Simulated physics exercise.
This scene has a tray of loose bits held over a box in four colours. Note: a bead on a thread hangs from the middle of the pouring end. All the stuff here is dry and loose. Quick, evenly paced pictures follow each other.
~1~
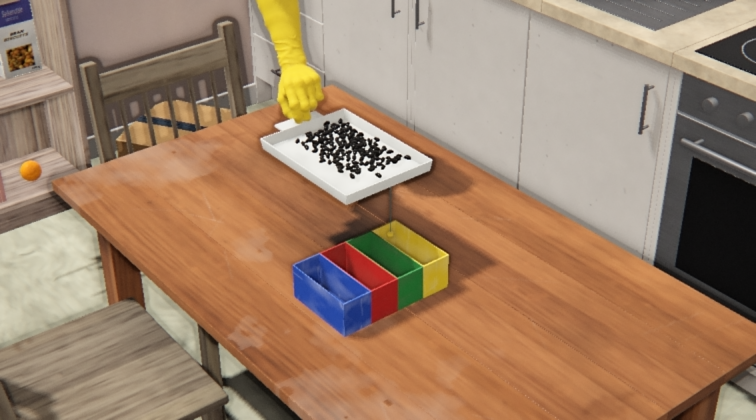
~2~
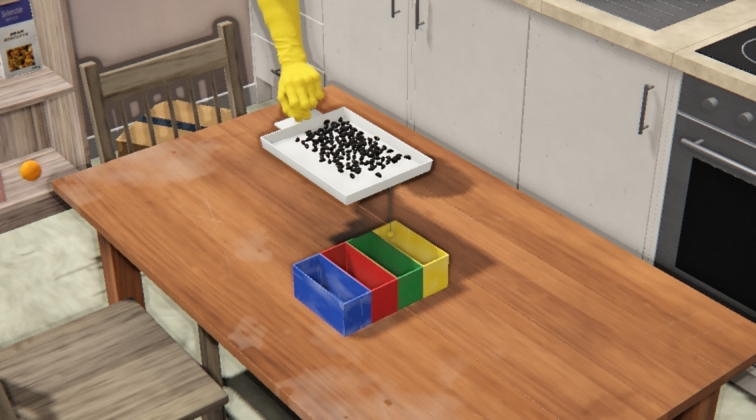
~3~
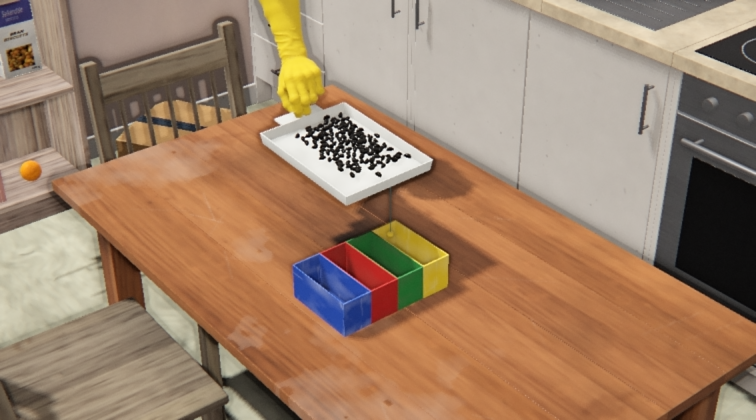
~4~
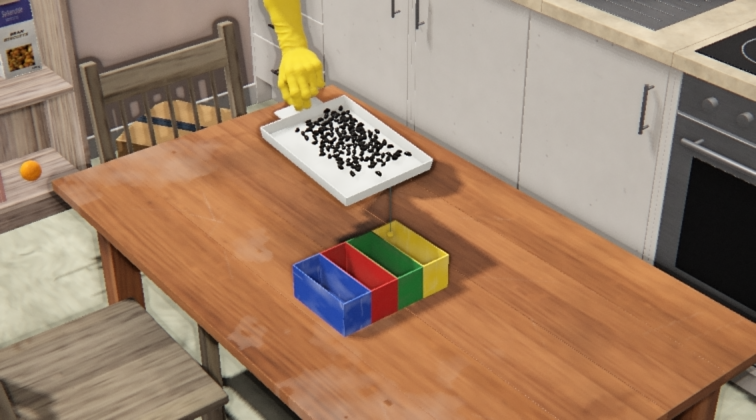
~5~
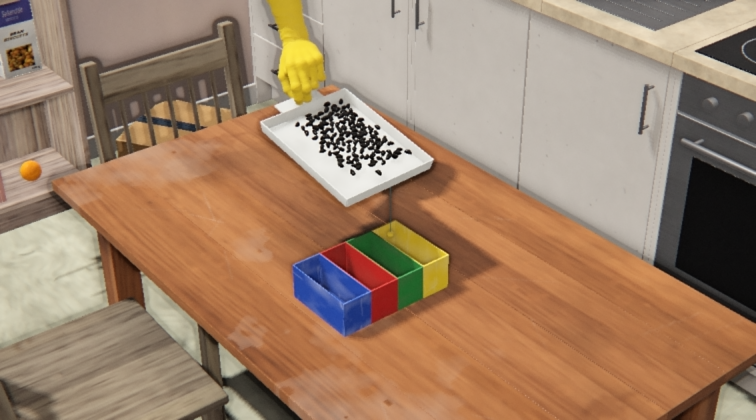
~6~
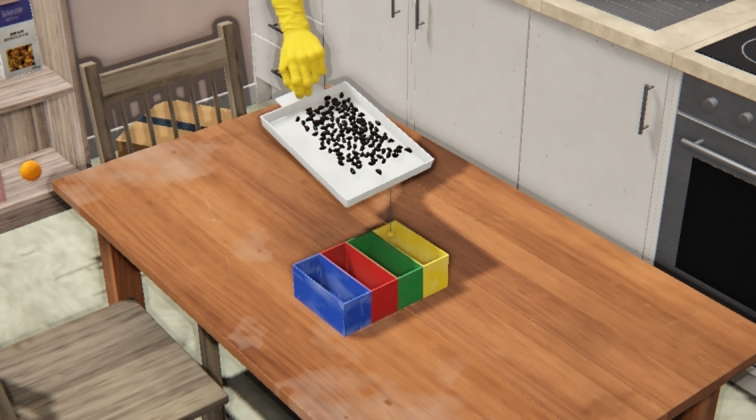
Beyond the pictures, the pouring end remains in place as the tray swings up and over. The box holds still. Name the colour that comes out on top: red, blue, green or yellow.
Red comes out on top.
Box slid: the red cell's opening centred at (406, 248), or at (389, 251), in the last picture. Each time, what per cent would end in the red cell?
I'd say about 20 percent, followed by about 20 percent.
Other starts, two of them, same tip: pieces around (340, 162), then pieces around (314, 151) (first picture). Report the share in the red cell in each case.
It would be roughly 50 per cent for the first and roughly 50 per cent for the second.
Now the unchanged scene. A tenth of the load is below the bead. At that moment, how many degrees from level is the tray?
Somewhere near 110°.
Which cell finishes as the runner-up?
Ranked number two: The green cell.
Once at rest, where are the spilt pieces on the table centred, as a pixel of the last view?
Estimate: About (483, 333).
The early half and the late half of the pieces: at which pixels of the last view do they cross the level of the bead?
The opening half passes (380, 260), the closing half (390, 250).
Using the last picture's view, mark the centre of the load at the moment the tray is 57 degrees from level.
Look close to (372, 166) in the last picture.
Soon after the last picture, tray tipped steeply; all on the tray.
A little later, tray tipped right over; nearly all on the tray; a small part in the red cell; a stray few in the green cell.
Later still, tray tipped past a quarter turn; about half in the red cell; about a quarter in the green cell; a small part in the yellow cell; a stray few in the blue cell; a small part falling or outside the box.
At rest, tray tipped past a quarter turn; about half in the red cell; about a quarter in the green cell; a small part in the yellow cell; a stray few in the blue cell; a small part outside the box.
